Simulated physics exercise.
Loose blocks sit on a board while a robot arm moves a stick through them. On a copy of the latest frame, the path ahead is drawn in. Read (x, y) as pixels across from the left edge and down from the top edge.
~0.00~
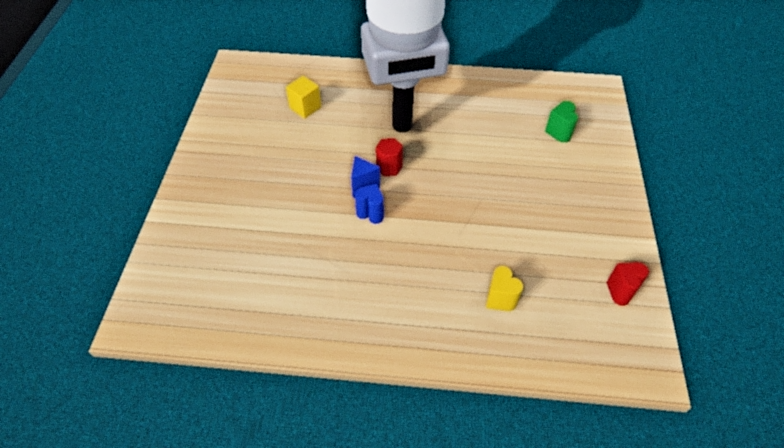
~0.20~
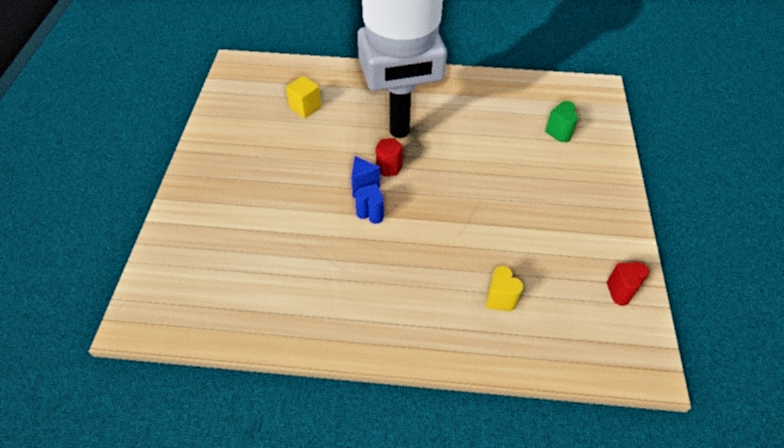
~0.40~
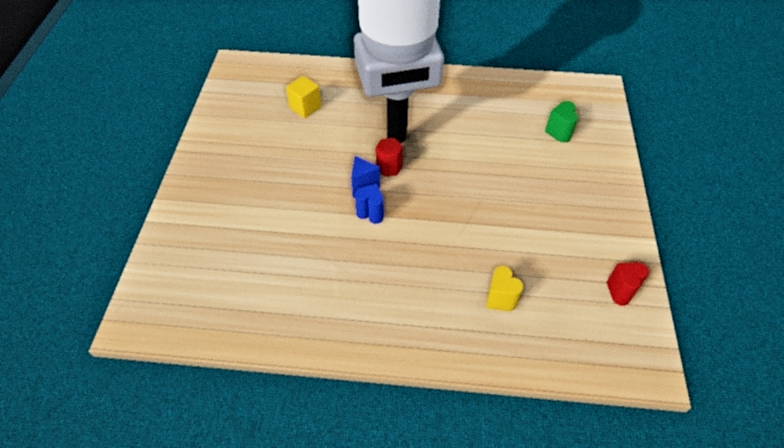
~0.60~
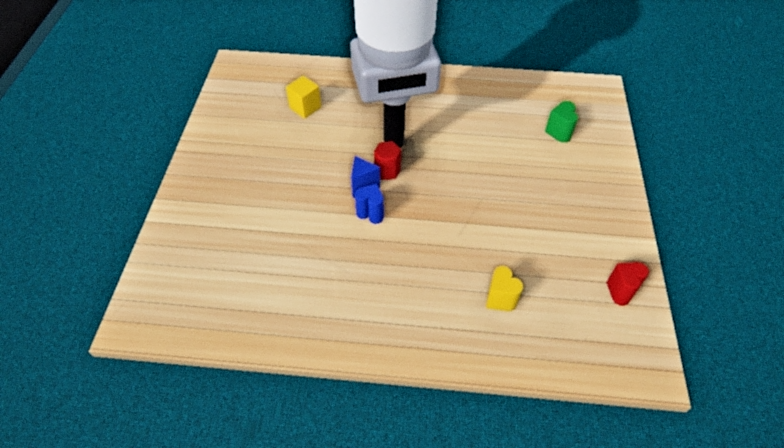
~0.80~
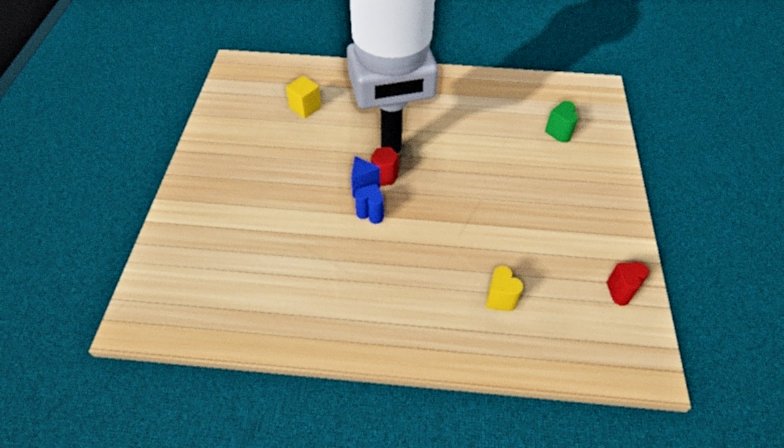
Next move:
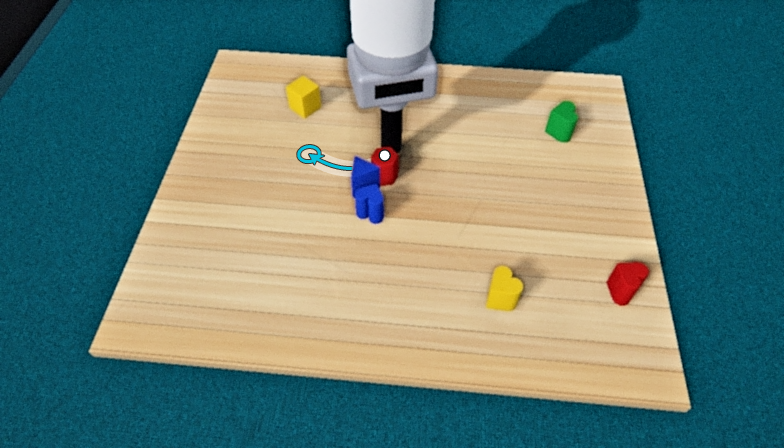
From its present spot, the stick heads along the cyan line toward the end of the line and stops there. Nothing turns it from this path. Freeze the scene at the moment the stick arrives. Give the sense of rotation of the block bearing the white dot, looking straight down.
Against the clock.
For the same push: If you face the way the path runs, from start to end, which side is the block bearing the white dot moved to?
My answer: Left.
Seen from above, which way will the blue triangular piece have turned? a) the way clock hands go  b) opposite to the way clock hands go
a.
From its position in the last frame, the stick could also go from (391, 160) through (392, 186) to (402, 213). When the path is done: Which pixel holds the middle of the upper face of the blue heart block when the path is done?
I'd say the blue heart block ends with its top centre at (359, 212).
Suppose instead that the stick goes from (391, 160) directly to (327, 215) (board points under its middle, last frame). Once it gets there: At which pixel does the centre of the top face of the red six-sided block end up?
For the centre of its top, I'd go with (375, 179).
Drawn move, from (391, 160) via (363, 168) and (333, 166), ending at (309, 154); the dot is on the red six-sided block.
The first path, step by step. One third of the way, stick (362, 156); blue triangular piece (359, 174), turned 25° clockwise; red six-sided block (377, 163), turned 55° anticlockwise.
Two thirds of the way, stick (331, 154); blue triangular piece (359, 174), turned 25° clockwise; red six-sided block (377, 163), turned 55° anticlockwise.
At the end, stick (307, 142); blue triangular piece (359, 174), turned 25° clockwise; blue heart block still; red six-sided block (377, 163), turned 55° anticlockwise.
